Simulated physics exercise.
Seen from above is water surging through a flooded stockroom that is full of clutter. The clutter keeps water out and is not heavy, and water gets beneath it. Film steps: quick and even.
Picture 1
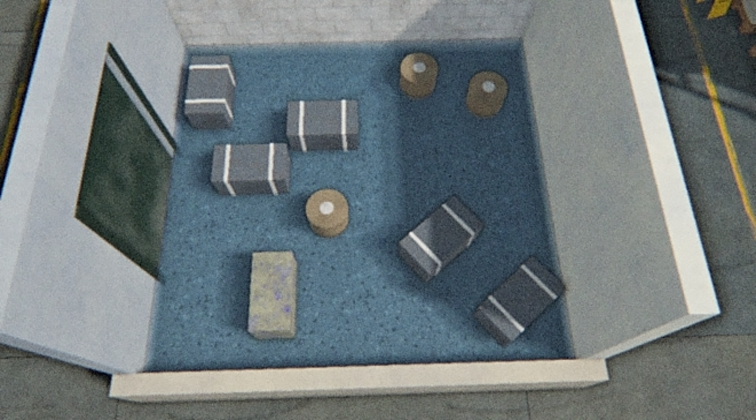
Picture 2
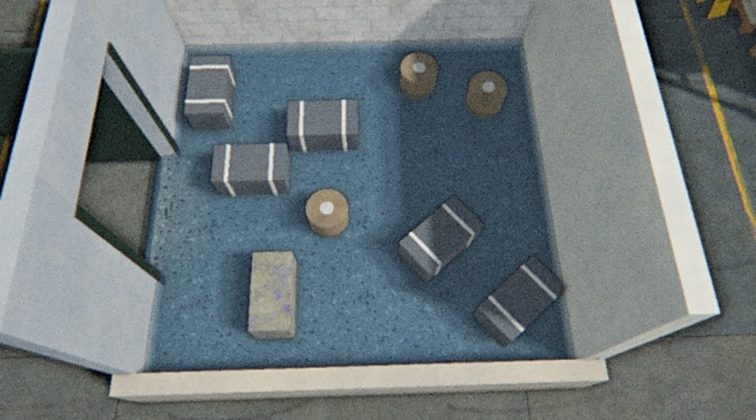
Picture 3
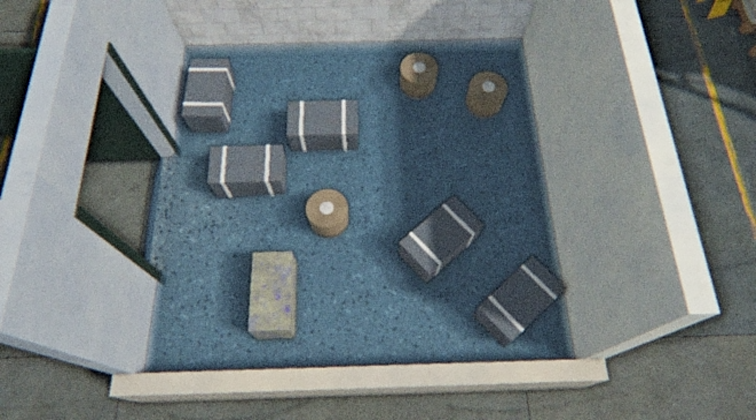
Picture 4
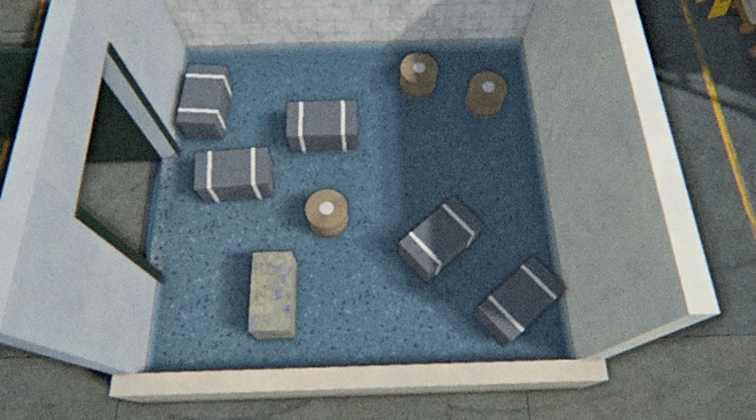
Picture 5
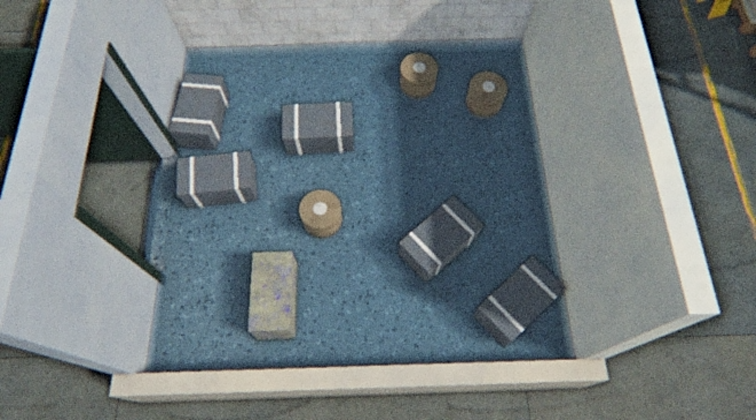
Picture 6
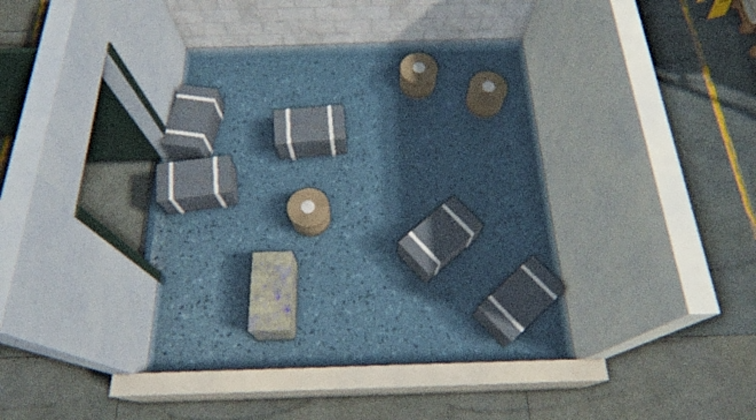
Grey trunks drifting left in a flooded stockroom after a green door opens, another trunk and a drum following slightly.
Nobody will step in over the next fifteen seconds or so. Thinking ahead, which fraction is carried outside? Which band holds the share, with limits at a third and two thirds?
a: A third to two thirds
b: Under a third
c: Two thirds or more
A third to two thirds (a).
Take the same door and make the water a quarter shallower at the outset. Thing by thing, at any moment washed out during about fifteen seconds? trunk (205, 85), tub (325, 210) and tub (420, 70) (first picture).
Swept away, swept away, held back.
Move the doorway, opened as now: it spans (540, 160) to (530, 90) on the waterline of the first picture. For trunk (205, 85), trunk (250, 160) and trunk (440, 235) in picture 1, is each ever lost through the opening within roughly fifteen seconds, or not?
Taking them in turn, the first is held back, the second is held back and the third is flushed away.
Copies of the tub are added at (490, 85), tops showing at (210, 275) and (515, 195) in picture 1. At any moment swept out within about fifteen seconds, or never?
Listed first makes it out, listed second does not escape.
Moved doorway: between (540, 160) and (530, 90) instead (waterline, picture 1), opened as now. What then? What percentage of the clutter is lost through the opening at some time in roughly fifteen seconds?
Near 50 percent.
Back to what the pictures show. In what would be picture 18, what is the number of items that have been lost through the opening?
That comes to 4.
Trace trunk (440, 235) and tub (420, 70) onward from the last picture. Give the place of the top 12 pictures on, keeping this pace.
About (385, 224) and (365, 75).
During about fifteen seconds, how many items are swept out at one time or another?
The total here is 4.
A moment on, 1 of 8 are out; 7 afloat.
Next, 4 of 8 are out; 4 afloat.
Later, 4 of 8 are out; 4 afloat.
In the end, 4 of 8 are out; 4 afloat.
